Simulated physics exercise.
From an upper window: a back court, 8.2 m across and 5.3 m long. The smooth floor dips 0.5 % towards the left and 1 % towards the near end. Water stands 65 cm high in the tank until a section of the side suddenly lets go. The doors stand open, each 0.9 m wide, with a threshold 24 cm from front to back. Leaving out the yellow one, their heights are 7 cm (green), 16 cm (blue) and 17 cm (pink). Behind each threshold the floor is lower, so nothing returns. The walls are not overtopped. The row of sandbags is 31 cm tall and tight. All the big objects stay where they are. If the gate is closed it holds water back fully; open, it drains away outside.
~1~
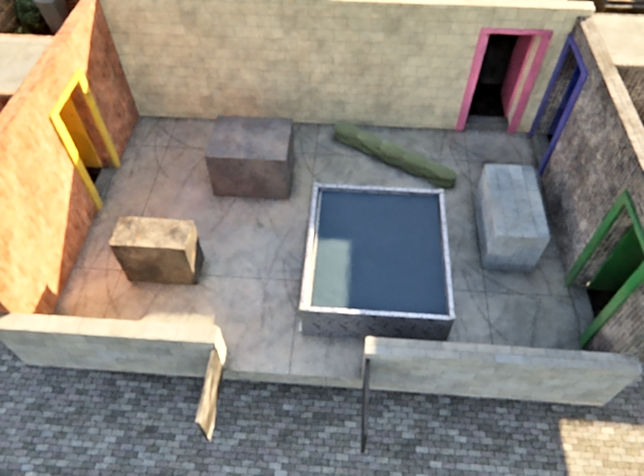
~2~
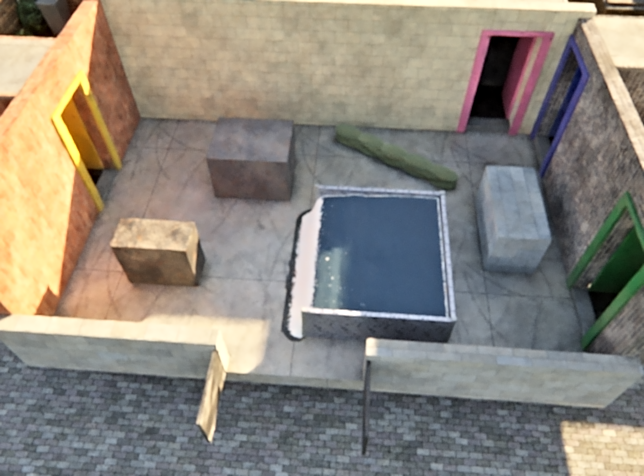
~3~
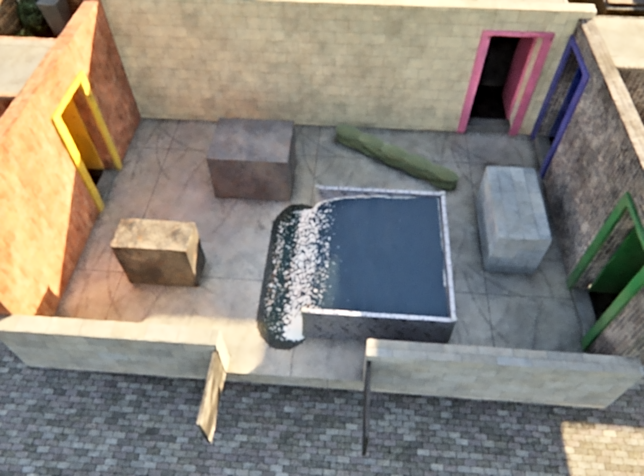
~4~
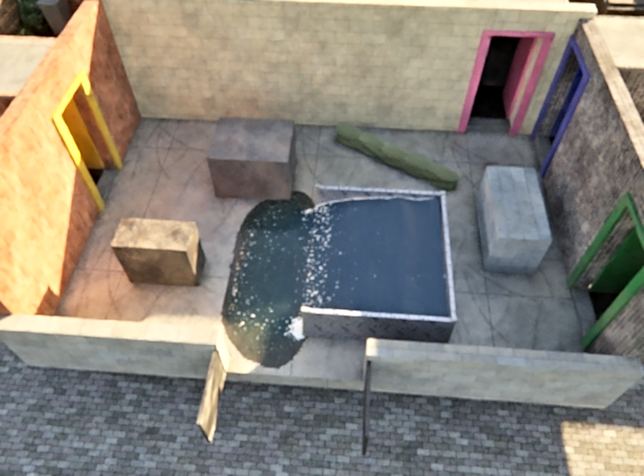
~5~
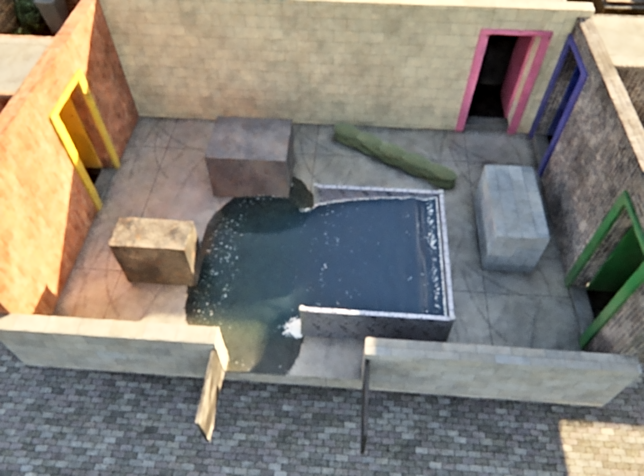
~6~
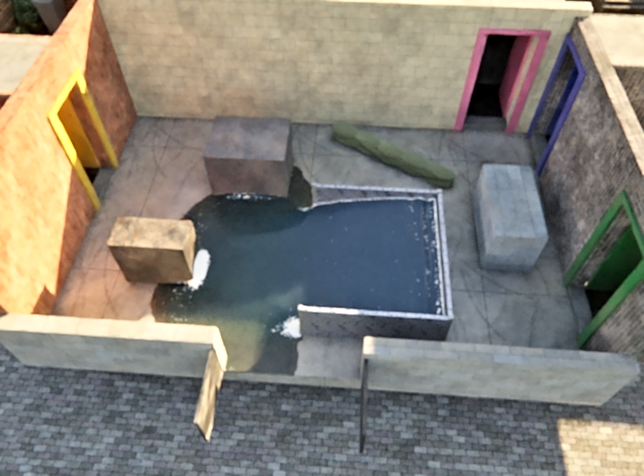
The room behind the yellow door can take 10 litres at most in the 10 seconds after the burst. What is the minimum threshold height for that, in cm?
Some 30 cm above the ground.
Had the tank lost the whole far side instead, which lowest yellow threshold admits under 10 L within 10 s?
Then roughly 13.0 cm.
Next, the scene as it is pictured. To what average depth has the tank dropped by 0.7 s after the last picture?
Some 33 cm.
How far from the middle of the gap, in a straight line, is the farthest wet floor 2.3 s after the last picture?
About 5.4 m.
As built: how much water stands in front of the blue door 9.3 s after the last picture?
Roughly 6.5 cm deep.
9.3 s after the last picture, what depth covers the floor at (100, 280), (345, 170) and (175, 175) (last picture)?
Roughly 10, 4 and 9 cm, in turn.
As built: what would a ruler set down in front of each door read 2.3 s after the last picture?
In cm: Green 0, blue 0, pink 0, yellow 26.
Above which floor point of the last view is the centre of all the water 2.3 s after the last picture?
Near (207, 258).
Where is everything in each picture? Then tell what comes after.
The first frame shows the tank at (377, 248) is whole and still, 65 cm deep; the yellow door at (90, 146) is dry.
In the second frame, water pours out at (313, 261) and has run 0.3 m, to (289, 331); about 9 cm deep outside, 65 cm at the back.
In the third frame, water pours out at (314, 263) and has run 0.7 m, to (263, 322); about 12 cm deep outside, 65 cm at the back.
In the fourth frame, the front is at (228, 306), 1.3 m from the gap at (314, 263); 3.6 m2 of floor is wet, 64 cm left at the back.
In the fifth frame, the gap is at (312, 263), the front 1.8 m out at (192, 306); the back of the tank holds 58 cm.
In the sixth frame, water pours out at (311, 262) and has run 2.4 m, to (157, 304); about 8 cm deep outside, 55 cm at the back; 1.8 m in a straight line remain to the yellow door at (88, 146).
Then, 0.7 s after the last picture water covers 35 % of the floor, deepest (44 cm) near (200, 271); 6 cm at the yellow door, 0 litres in over its 7 cm threshold.
Then, 2.3 s after the last picture water covers 45 % of the floor, deepest (40 cm) near (129, 258); 26 cm at the yellow door, 182 litres in over its 7 cm threshold.
Then, 9.3 s after the last picture water covers 85 % of the floor, deepest (12 cm) near (39, 342); 10 cm at the yellow door, 381 litres in over its 7 cm threshold.
At the yellow door as built, the water peaked near 27 cm, 1.7 s after the last picture.
With a threshold of 25 cm, 34 litres would have come in within the 10 s; with 34 cm, 2 litres. So under 10 litres takes about 30 cm.
